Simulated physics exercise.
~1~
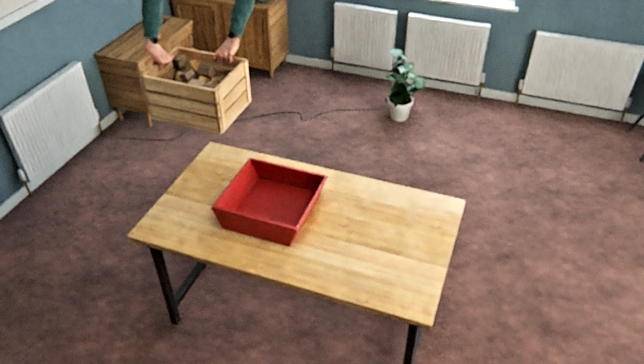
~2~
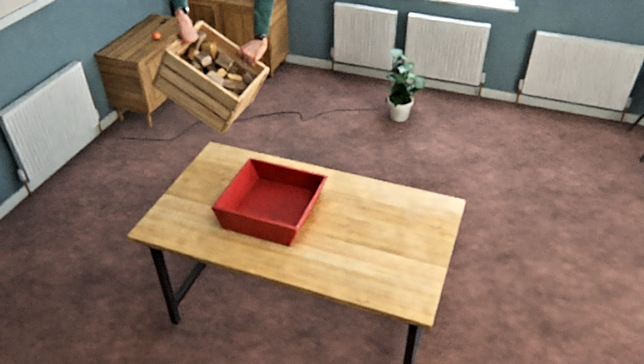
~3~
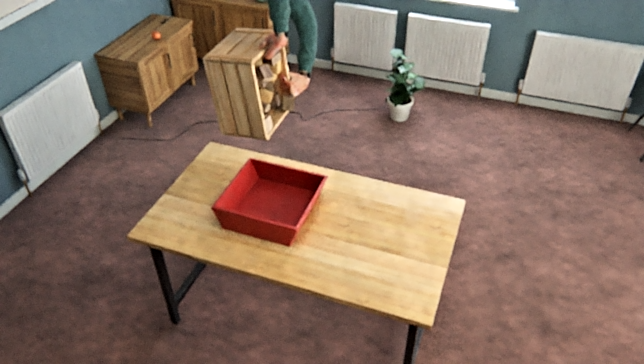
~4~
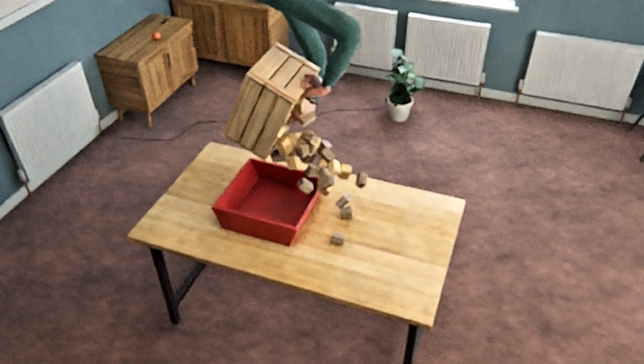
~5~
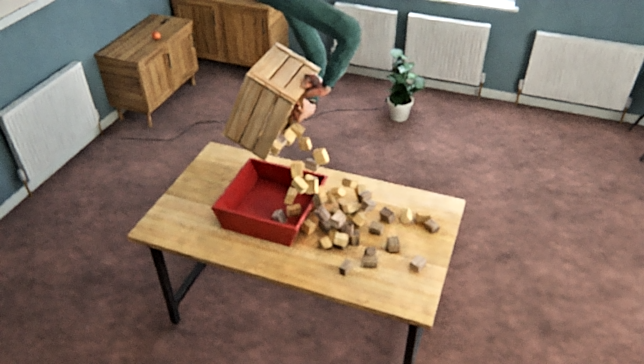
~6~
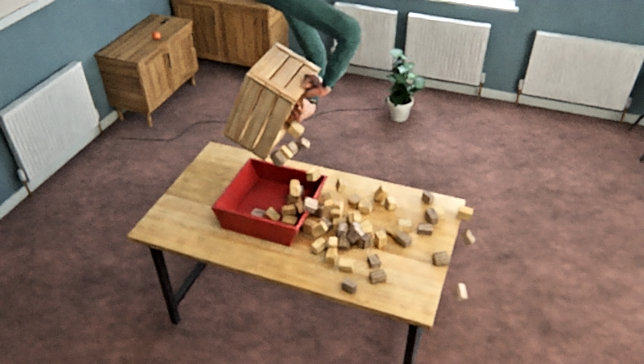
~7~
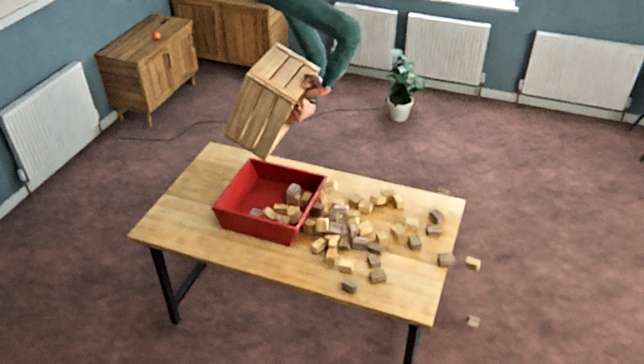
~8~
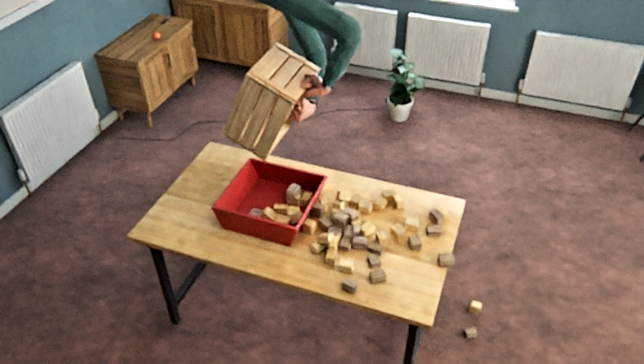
A person tips a wooden crate, spilling wooden blocks mostly outside the red tub.
